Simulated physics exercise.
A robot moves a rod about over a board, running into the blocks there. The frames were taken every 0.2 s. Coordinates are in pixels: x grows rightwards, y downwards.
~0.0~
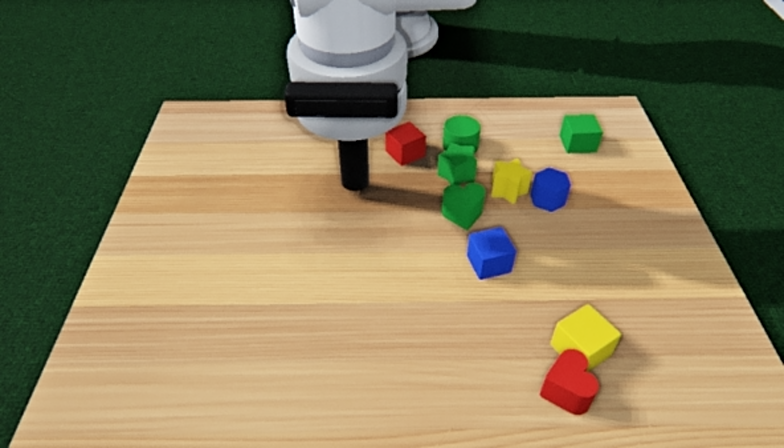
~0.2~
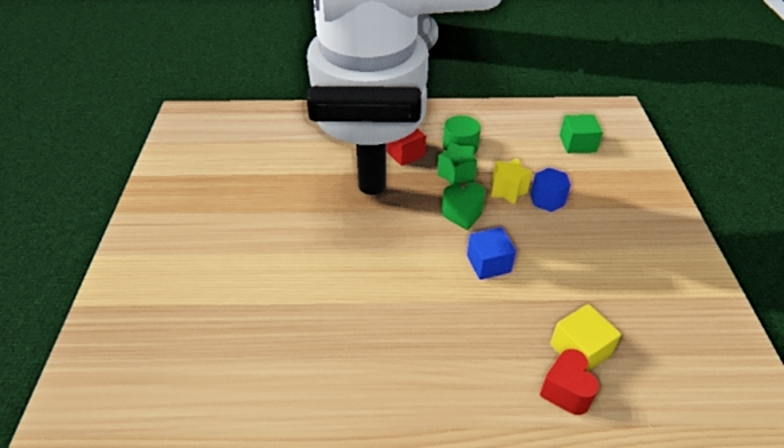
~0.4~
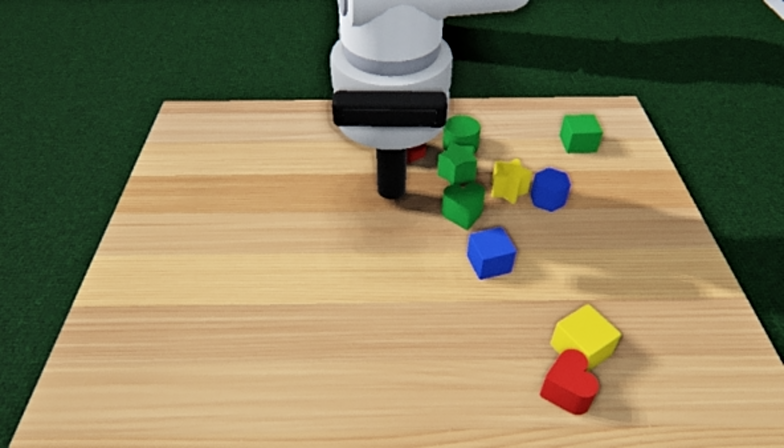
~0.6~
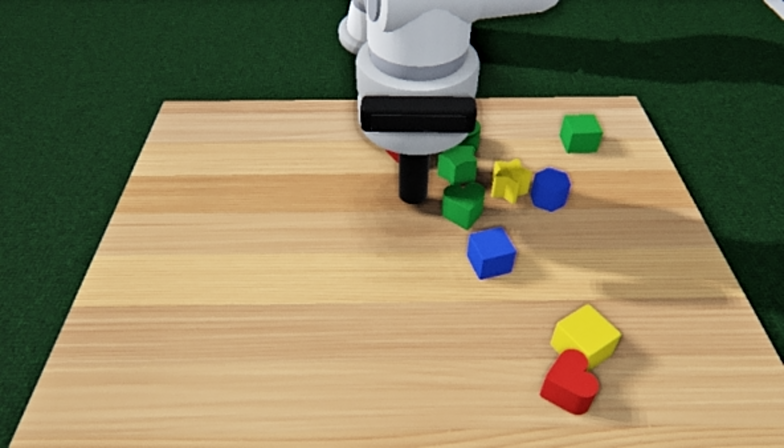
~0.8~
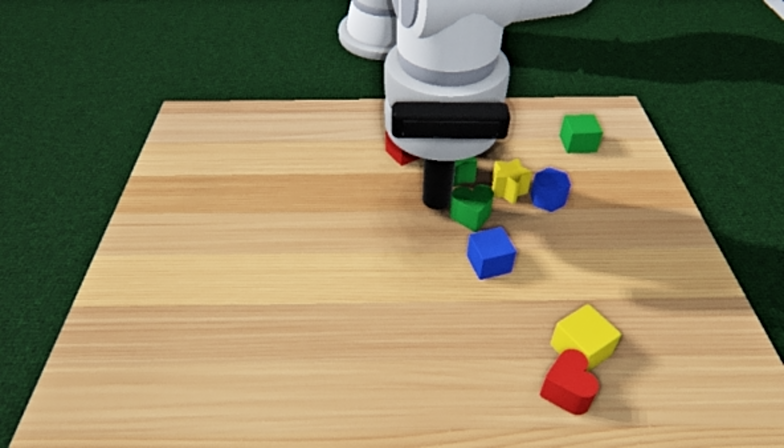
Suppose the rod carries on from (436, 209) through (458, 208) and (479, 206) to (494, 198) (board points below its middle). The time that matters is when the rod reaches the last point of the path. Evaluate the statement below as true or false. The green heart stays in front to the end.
The statement is incorrect.
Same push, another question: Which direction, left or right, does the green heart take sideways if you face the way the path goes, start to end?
It will end up to the right.
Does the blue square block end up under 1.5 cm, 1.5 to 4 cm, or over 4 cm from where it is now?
Short: Under 1.5 cm.
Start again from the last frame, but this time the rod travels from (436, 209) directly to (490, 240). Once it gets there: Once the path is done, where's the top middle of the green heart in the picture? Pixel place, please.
The middle of its upper face should be somewhere near (521, 206).
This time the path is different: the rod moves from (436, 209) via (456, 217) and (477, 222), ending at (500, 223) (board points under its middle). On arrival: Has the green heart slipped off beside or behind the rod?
That would be a no.
On the path given first. Halfway along, rod (470, 199); green heart (504, 202), turned 30° clockwise.
At the end, rod (495, 189); green star-shaped block still; green heart (514, 203), turned 60° clockwise; blue square block still; yellow star-shaped block (523, 165).
